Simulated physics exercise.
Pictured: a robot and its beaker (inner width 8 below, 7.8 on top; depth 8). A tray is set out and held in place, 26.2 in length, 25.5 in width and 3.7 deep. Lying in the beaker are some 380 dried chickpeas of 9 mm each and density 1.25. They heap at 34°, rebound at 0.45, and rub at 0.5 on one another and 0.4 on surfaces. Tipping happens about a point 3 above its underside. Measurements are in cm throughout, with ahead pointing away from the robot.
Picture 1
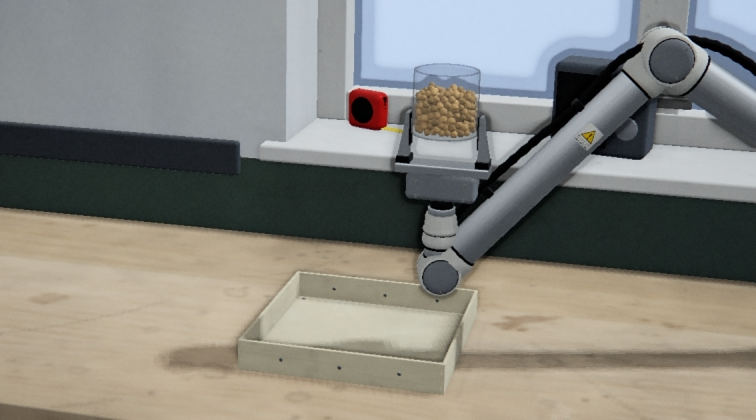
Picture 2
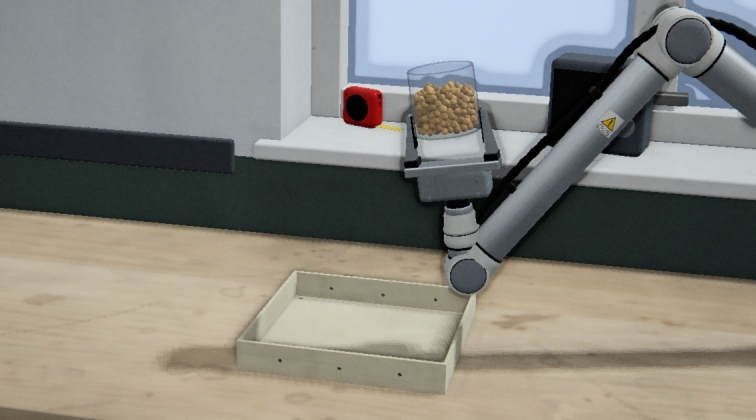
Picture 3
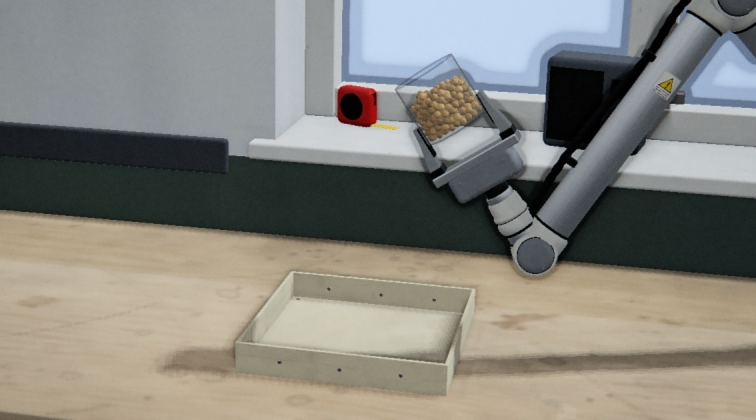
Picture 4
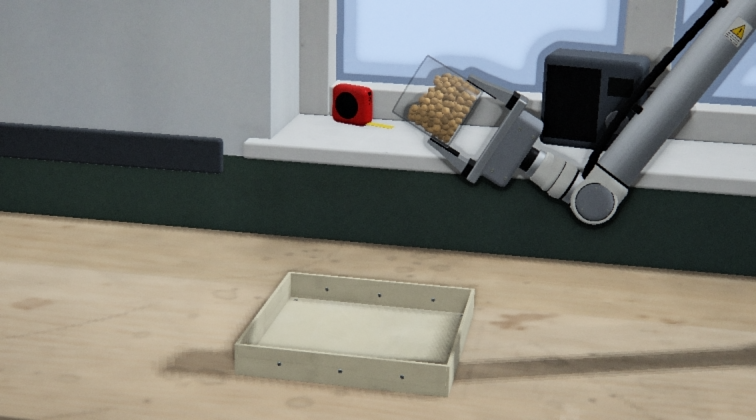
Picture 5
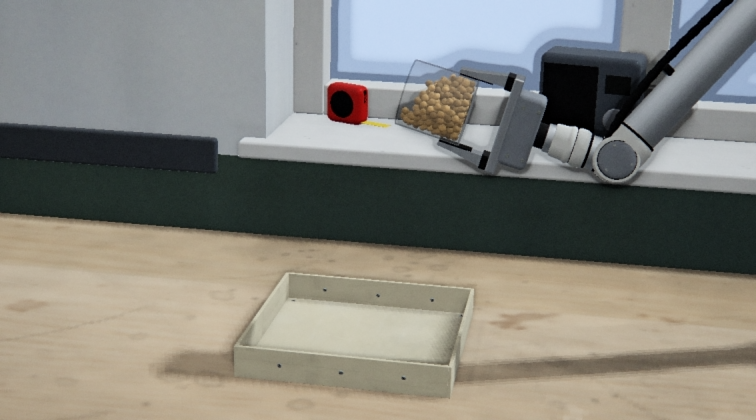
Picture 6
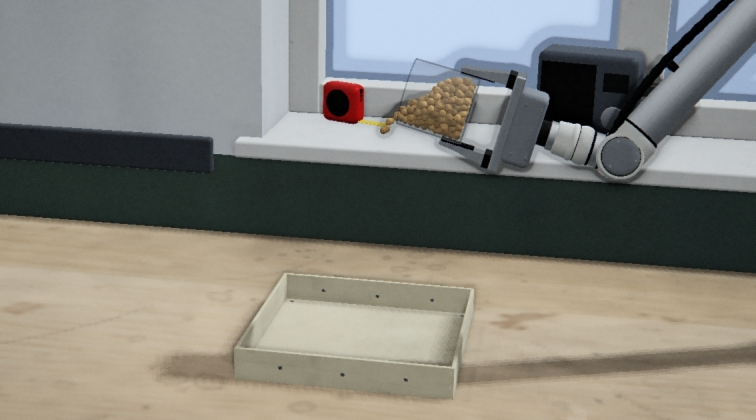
A robot arm tilted a clear beaker of small tan balls further and further to the left above an empty tray, until a few slipped over its rim near a red object.
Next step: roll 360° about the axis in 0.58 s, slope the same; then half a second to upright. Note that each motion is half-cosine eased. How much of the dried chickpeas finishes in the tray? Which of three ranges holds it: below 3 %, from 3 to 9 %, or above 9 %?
It lands in the range above 9 %.
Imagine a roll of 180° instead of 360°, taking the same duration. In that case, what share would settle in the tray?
Then roughly 10 per cent.
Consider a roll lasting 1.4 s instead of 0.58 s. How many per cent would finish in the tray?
About 25 %.
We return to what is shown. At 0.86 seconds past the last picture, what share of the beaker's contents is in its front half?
About 55 per cent.
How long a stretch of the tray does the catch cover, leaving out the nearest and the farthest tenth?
That stretch is around 10 cm long.
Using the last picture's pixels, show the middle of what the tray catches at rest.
Near (320, 339).
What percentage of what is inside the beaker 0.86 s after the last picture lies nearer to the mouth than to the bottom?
Roughly 35 %.
Then, 0.43 s later, tipped 76°, highest piece 36 above the table; 346 in the beaker, 16 in the tray, 14 in flight or on a rim.
Then, 0.86 s later, tipped 30°, highest piece 36 above the table; 325 in the beaker, 46 in the tray, 2 on the table or floor, 3 in flight or on a rim.
Then, 1.28 s later, upright, highest piece 37 above the table; 325 in the beaker, 49 in the tray, 2 on the table or floor.
Then, 1.98 s later, upright, highest piece 37 above the table; 325 in the beaker, 49 in the tray, 2 on the table or floor.
At rest, 325 in the beaker, 49 in the tray, 2 on the table or floor. That is 13 % in the tray.
